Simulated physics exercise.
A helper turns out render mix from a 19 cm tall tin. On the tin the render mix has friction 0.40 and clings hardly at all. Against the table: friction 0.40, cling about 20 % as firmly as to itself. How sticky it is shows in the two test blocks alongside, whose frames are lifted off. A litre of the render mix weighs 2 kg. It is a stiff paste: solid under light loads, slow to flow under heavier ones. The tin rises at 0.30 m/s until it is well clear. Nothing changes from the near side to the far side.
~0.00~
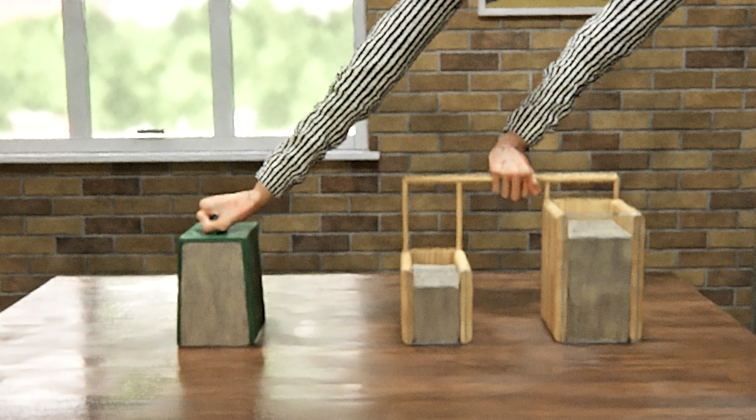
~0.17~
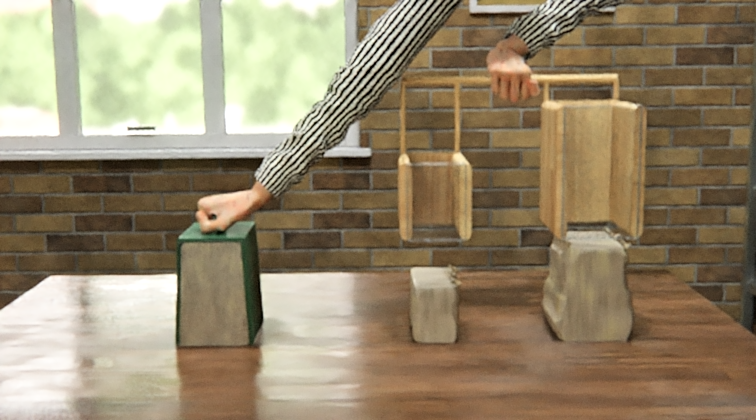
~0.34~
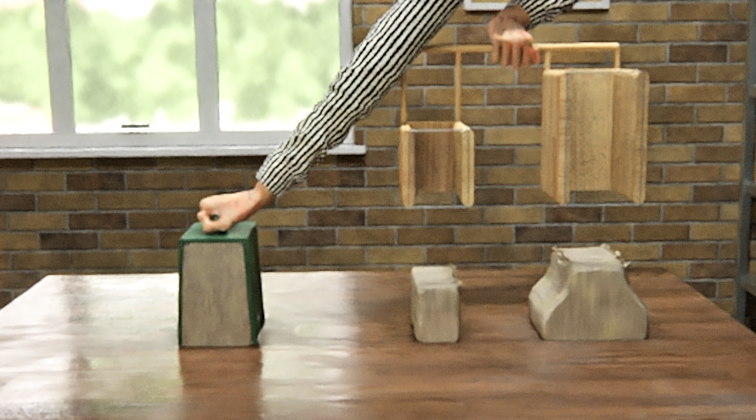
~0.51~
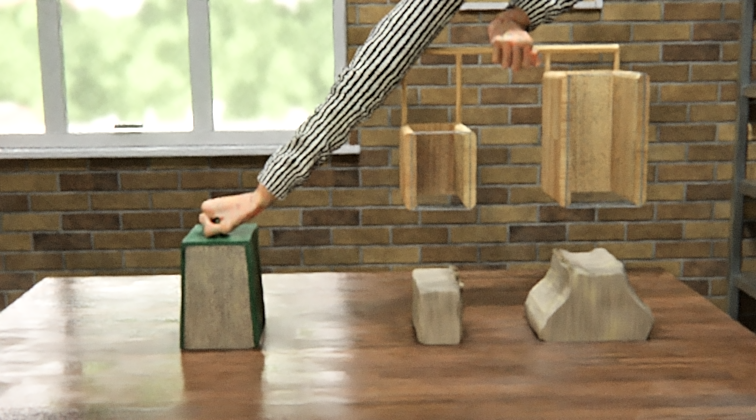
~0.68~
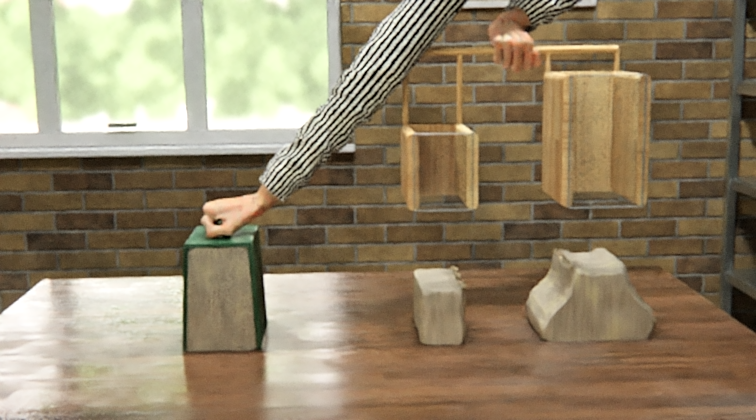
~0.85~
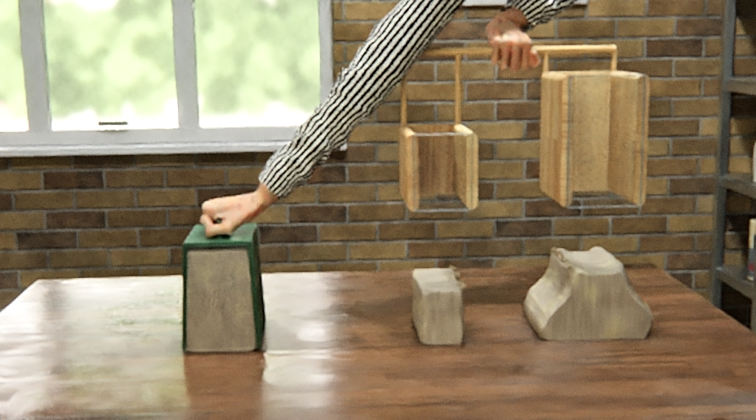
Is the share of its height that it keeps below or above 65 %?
Expect above 65 %.
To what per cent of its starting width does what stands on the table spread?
Some 170 %.
After 1.16 s, the tin is up by 9.3 cm.
After 1.52 s, the tin is up by 20 cm; what stands on the table is 71 % of the tin's depth.
After 1.88 s, the tin is up by 31 cm; what stands on the table is 71 % of the tin's depth.
After 2.25 s, the tin is up by 31 cm; what stands on the table is 71 % of the tin's depth.
After 2.35 s, at the end, the tin is up by 31 cm; what stands on the table is 71 % of the tin's depth.
